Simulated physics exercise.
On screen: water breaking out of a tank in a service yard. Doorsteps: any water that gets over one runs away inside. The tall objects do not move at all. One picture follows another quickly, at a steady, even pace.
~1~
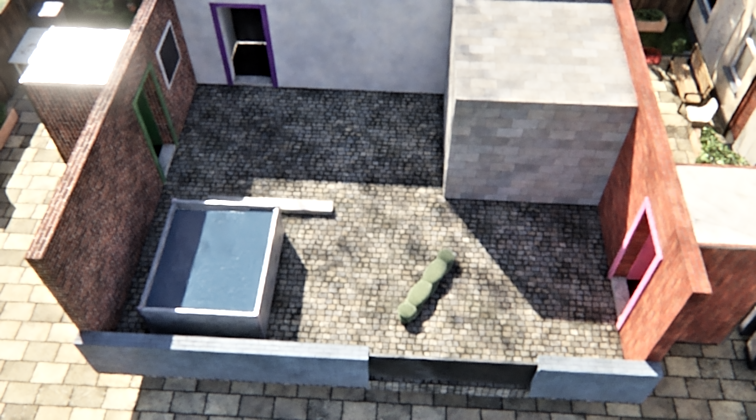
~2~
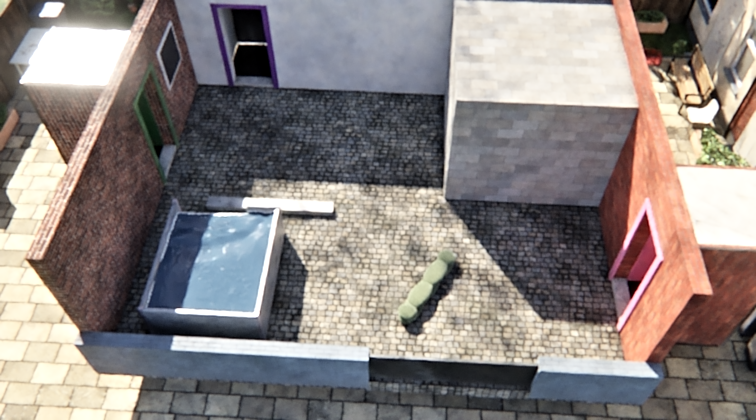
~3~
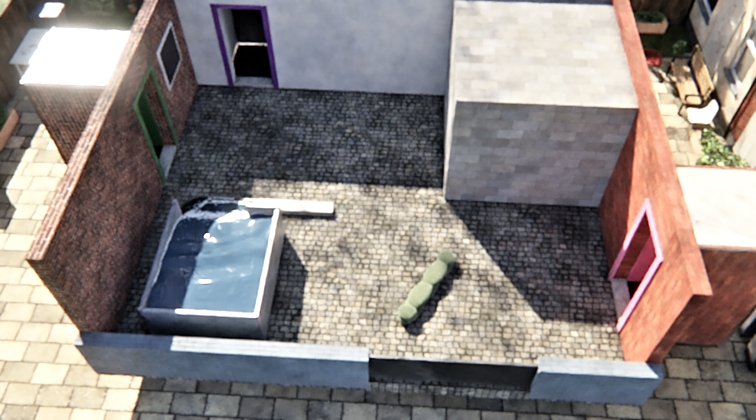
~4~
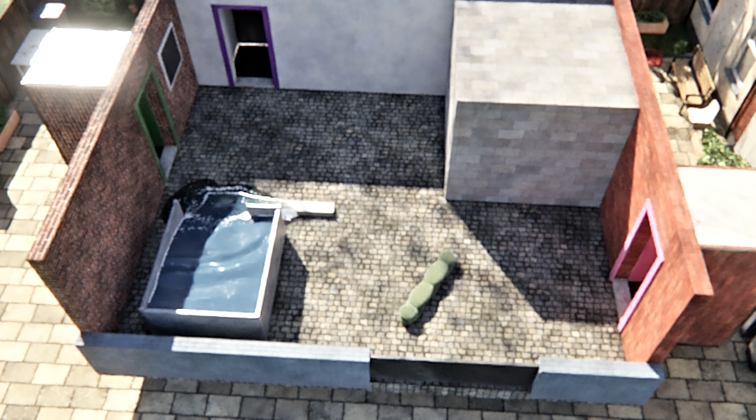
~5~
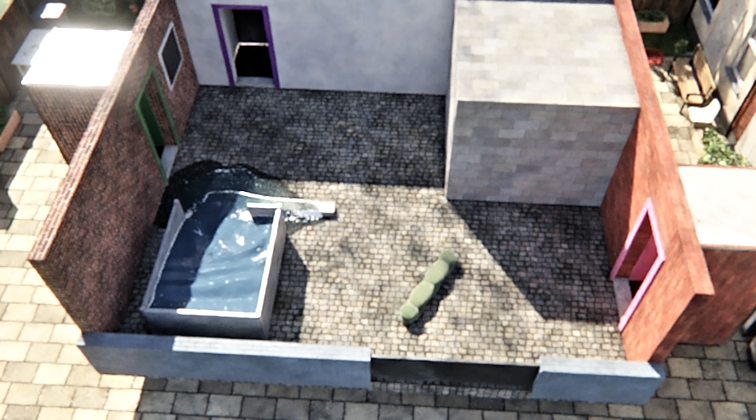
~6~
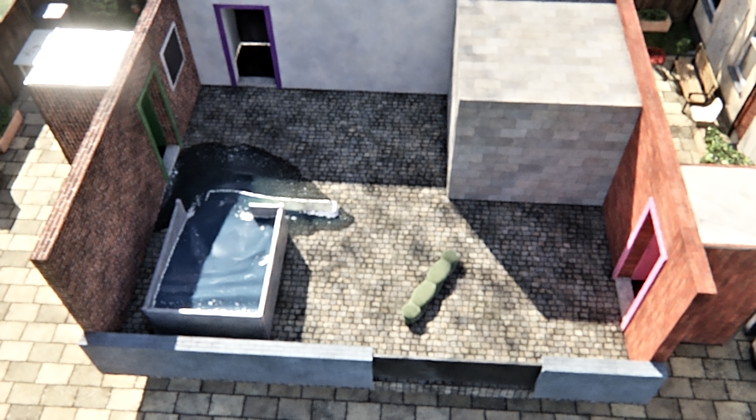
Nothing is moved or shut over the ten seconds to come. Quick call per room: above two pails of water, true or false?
Pink door: False; purple door: True; green door: True.
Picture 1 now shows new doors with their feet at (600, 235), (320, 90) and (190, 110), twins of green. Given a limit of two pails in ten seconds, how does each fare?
Going door by door: The first remains below the limit, the second runs past the limit, the third runs past the limit.
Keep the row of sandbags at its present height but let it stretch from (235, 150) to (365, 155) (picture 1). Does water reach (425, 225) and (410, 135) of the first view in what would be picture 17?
I'd say left untouched for the first, left untouched for the second.
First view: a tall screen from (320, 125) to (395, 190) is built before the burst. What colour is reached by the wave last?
My answer: The one in pink.
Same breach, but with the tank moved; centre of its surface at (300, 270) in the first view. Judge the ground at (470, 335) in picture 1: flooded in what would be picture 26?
Outcome at that point: Left alone.
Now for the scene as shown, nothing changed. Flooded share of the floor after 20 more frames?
Roughly 55 percent, I reckon.
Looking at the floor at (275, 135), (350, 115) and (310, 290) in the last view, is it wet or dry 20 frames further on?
First spot inundated, second inundated, third not wet.
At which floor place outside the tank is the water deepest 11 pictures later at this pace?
Roughly at pixel (201, 87).
A moment on, water covers 30 % of the floor; the pink door not reached, the purple door under two buckets in, the green door under two buckets in.
Next, water covers 45 % of the floor; the pink door not reached, the purple door over two buckets in, the green door over two buckets in.
Then, water covers 55 % of the floor; the pink door not reached, the purple door far over two buckets in, the green door over two buckets in.
Later, water covers 70 % of the floor; the pink door not reached, the purple door far over two buckets in, the green door over two buckets in.
In the end, water covers 90 % of the floor; the pink door wet at the sill, nothing in, the purple door far over two buckets in, the green door over two buckets in.
